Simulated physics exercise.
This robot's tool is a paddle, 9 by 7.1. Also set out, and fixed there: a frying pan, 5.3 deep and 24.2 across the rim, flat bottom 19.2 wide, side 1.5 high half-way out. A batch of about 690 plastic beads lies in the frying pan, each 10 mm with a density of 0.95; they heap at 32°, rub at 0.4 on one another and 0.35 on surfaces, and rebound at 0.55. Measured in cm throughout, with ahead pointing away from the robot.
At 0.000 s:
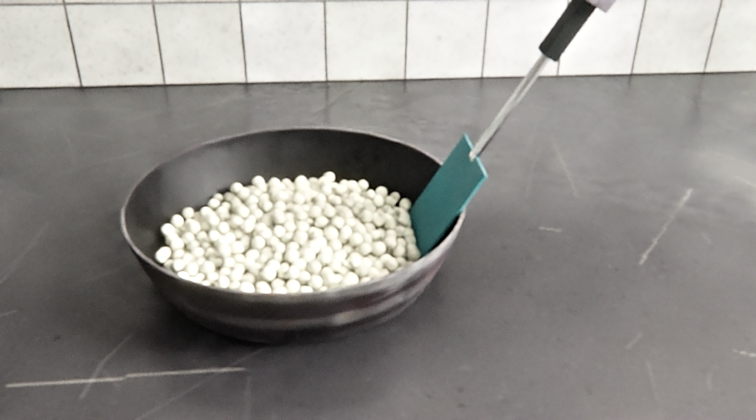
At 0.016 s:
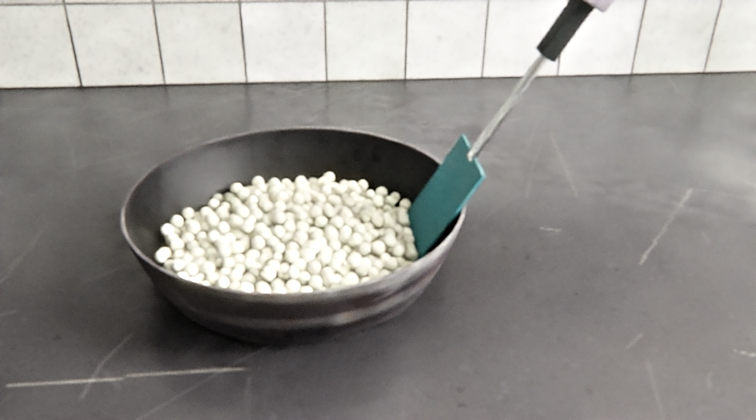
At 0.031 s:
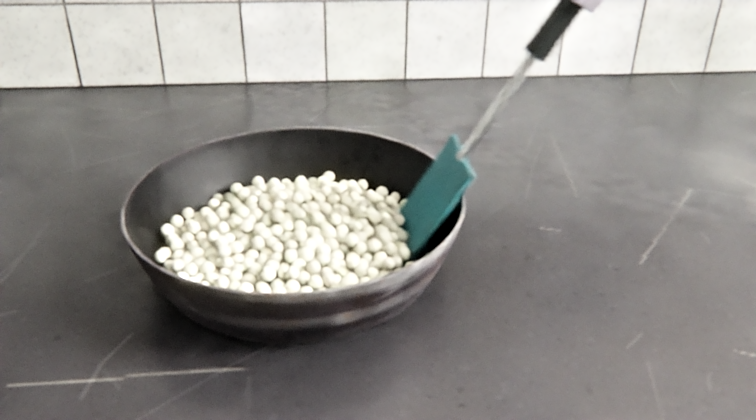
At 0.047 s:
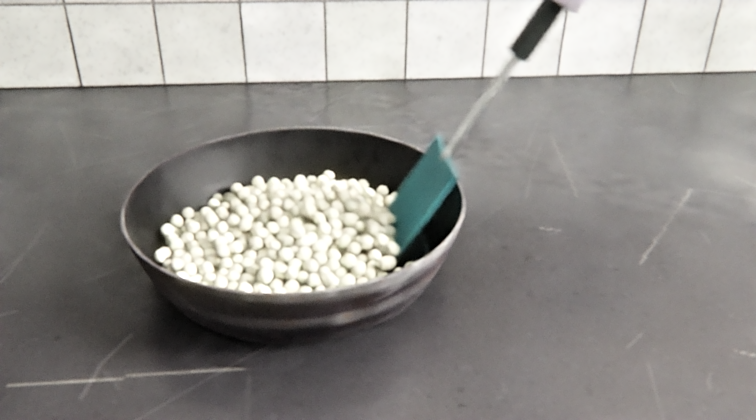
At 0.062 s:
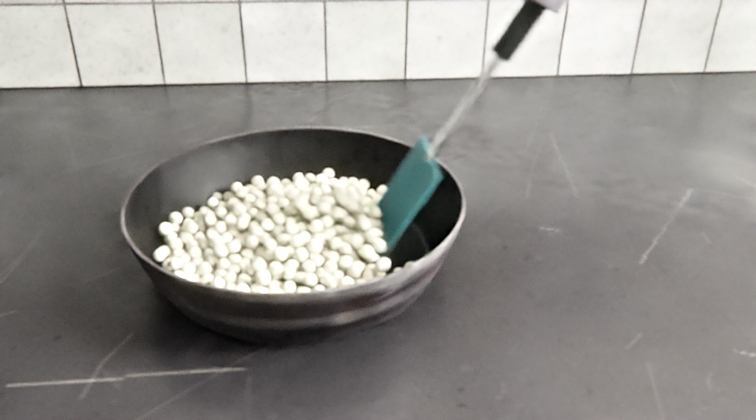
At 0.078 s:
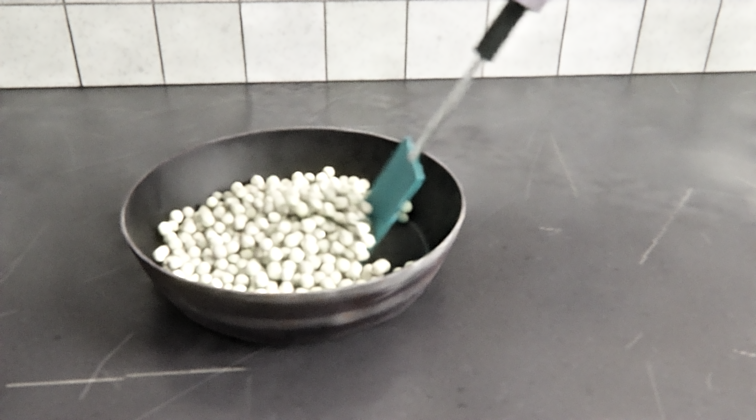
The footage shows a teal paddle resting against the right inner side of a dark frying pan of pale beads, then moving left through them, pushing the nearby beads leftward and baring some of the pan's bottom behind it.
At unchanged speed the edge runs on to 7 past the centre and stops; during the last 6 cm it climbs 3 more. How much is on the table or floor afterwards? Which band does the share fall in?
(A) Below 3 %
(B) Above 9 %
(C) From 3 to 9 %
The answer is C.
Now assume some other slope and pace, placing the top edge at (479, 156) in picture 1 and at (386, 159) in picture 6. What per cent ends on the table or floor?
Roughly 15 %.
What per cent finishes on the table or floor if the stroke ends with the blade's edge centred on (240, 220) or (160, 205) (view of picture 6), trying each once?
Respectively some 0 and 20 percent end on the table or floor.
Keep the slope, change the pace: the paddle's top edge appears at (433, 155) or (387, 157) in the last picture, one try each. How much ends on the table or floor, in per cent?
0 % and 10 %.
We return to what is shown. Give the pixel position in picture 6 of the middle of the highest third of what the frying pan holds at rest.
You'll find it at about (194, 223).
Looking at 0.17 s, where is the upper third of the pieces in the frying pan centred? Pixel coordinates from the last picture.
About pixel (239, 219).
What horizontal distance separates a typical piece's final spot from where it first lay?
Level distance of roughly 2 cm.
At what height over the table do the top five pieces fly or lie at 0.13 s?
Estimated height above table: Approx. 5 cm.
After 0.13 s, sloping 59°, highest piece 6 above the table; 687 in the frying pan.
After 0.17 s, sloping 59°, highest piece 7 above the table; 687 in the frying pan.
After 0.40 s, sloping 59°, highest piece 6 above the table; 654 in the frying pan, 33 on the table or floor.
After 1.45 s, sloping 59°, highest piece 6 above the table; 653 in the frying pan, 34 on the table or floor.
At rest, 653 in the frying pan, 34 on the table or floor. That is 5 % on the table or floor.
